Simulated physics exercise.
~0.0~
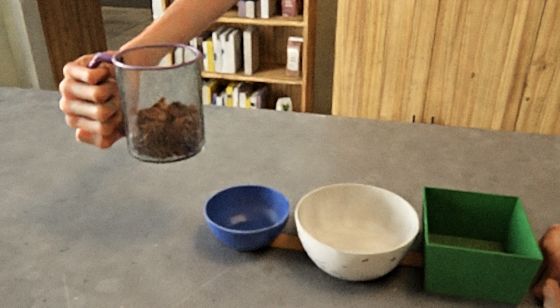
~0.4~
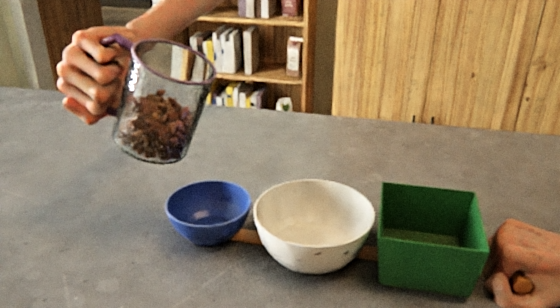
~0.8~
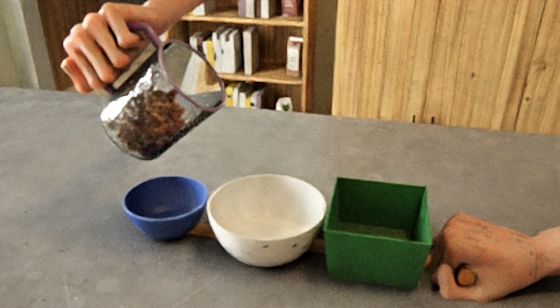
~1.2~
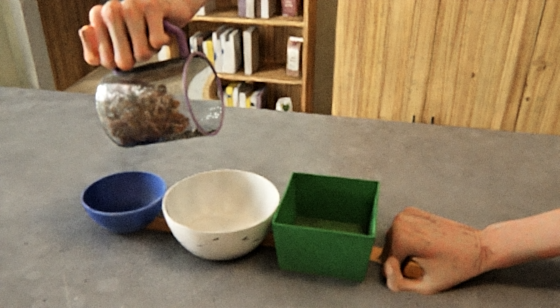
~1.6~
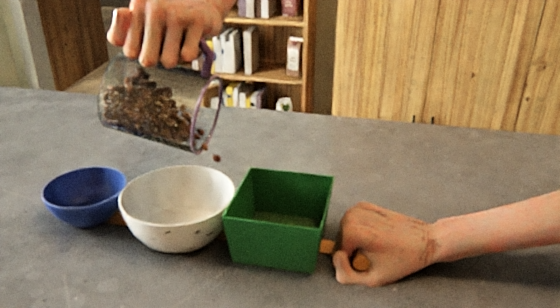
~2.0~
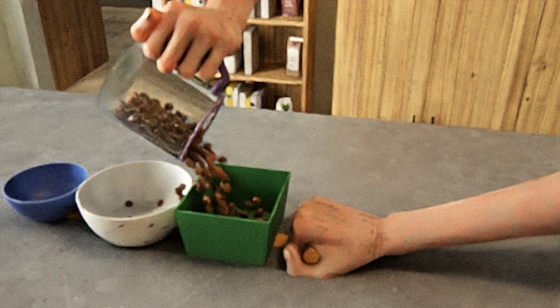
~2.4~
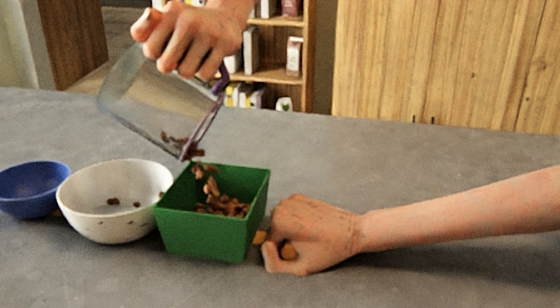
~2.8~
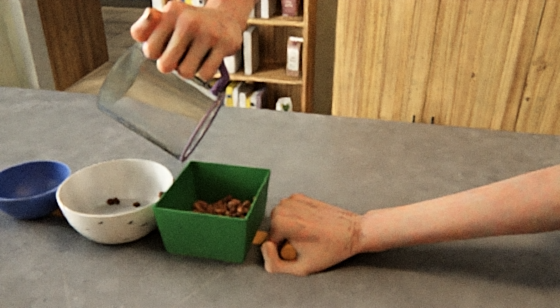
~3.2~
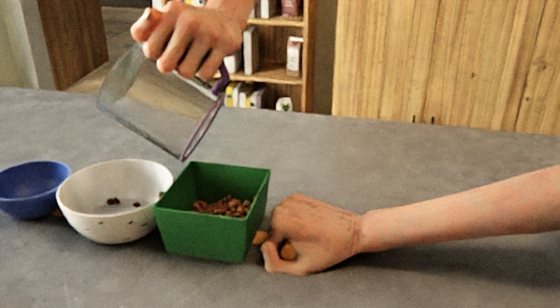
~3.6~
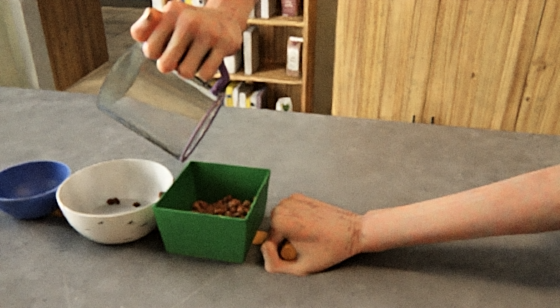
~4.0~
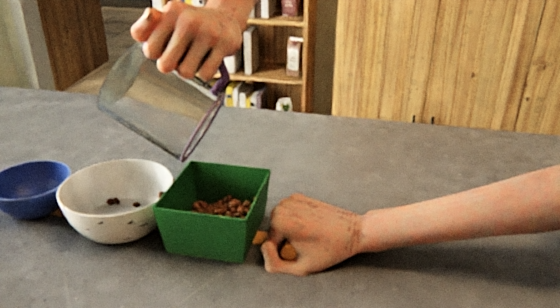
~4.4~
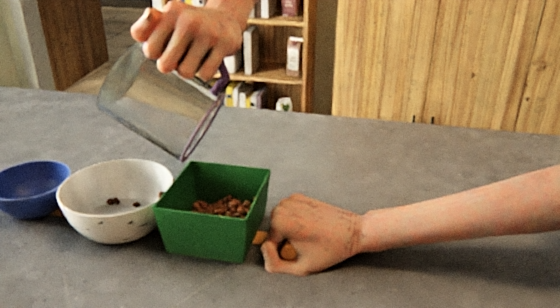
At first, one hand holds a clear cup of brown kibble above a grey table, while another hand grips the end of a strip joining a blue bowl, a white bowl and a green tin. The lower hand slides the row of dishes to the left as the cup tips over to the right. A few pieces drop into the white bowl, then most of the kibble tumbles into the green tin. The dishes stop, and the cup empties. At the end, the tin holds nearly all the kibble, the white bowl has a few pieces, and the cup stays tilted above.
